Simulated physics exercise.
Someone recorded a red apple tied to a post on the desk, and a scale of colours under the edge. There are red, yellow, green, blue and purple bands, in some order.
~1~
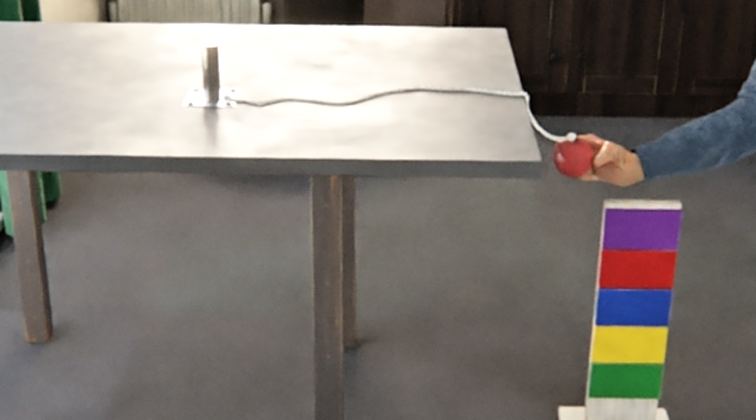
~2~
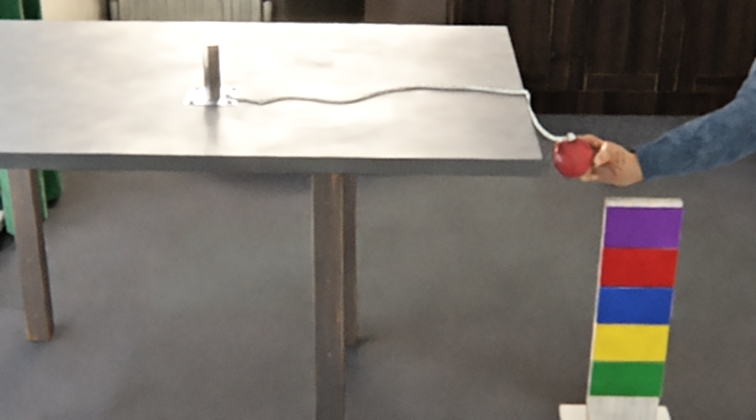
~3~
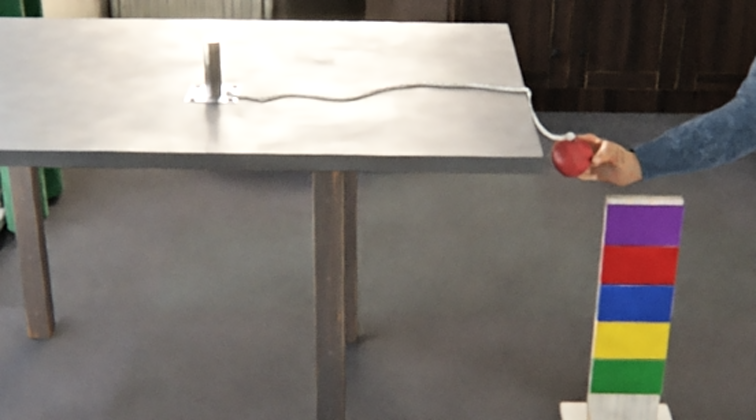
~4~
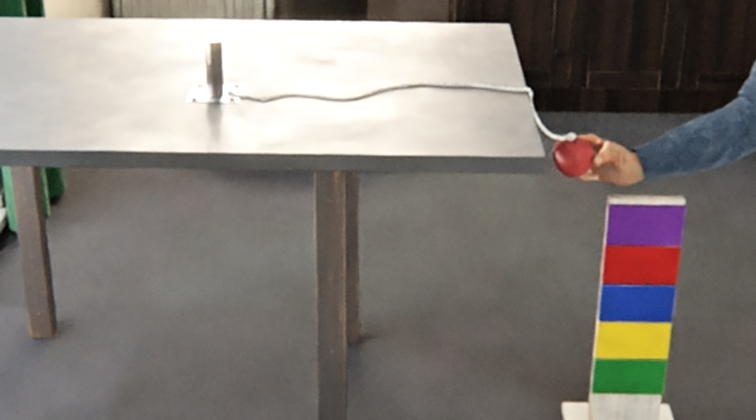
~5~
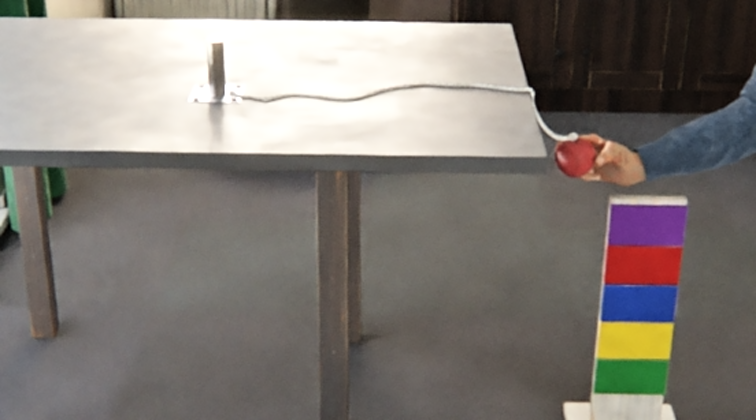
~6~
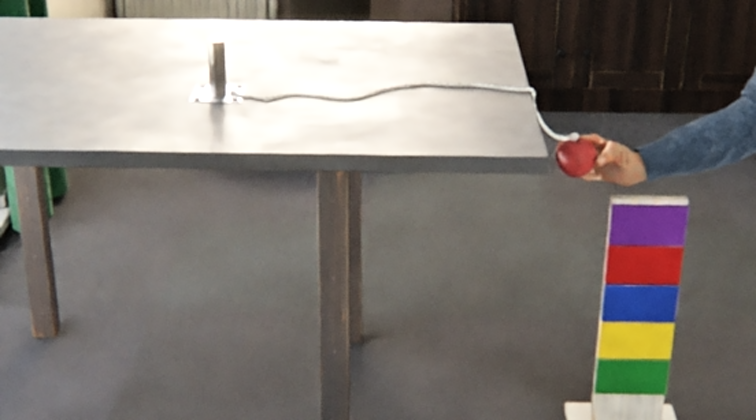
In this clip, a hand at the right holds a red apple just past the edge of a desk, tied by a shoelace to a post, above a scale of coloured bands; the hand and apple stay almost still.
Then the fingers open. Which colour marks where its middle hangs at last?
Purple.
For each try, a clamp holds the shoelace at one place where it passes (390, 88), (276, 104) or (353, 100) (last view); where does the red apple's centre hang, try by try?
Approximately (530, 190), (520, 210) and (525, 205) respectively.
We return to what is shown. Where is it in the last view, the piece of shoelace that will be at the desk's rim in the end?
The point at (495, 87).
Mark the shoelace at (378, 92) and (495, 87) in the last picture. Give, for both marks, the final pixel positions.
The first one ends up at (408, 92) and the second one at (531, 98).
Soon after, apple near (491, 212); level with purple.
After that, apple near (523, 220); level with purple.
In the end, apple near (520, 221); level with purple. Its middle rests at the purple band.
